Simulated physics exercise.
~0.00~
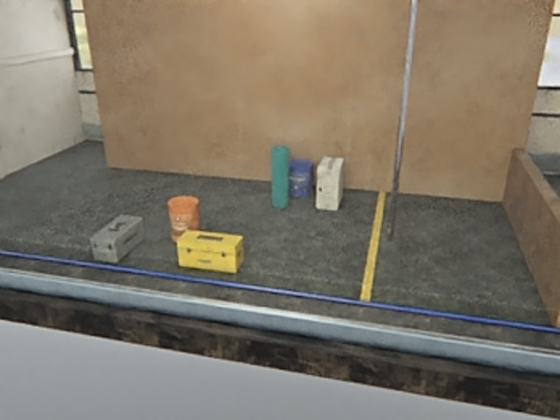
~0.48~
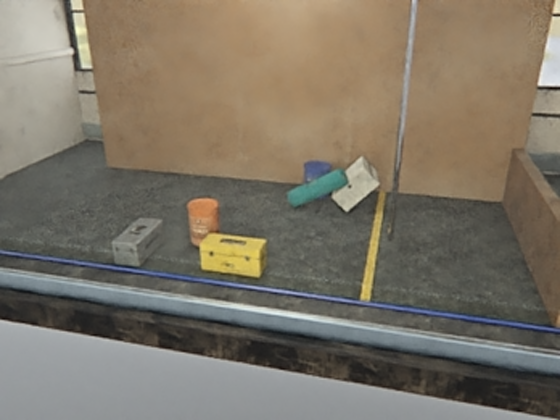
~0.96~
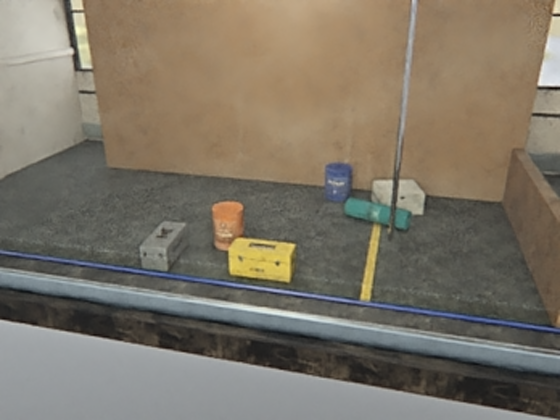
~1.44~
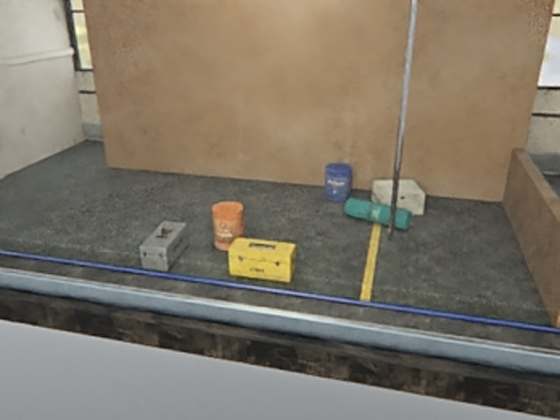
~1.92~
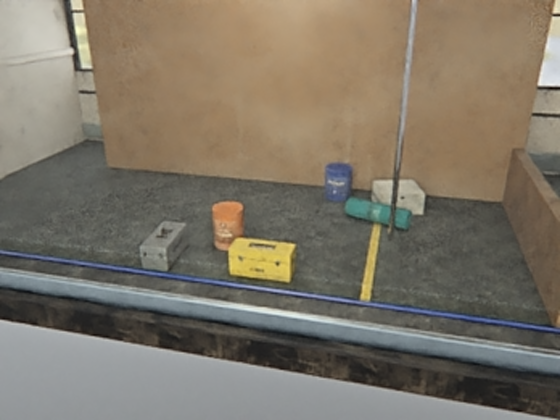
In a wide bay with a dark floor, two toolboxes and an orange bucket slid right while a teal roll and a white carton toppled, the carton ending on its side past the yellow line as everything else but the roll stayed short.
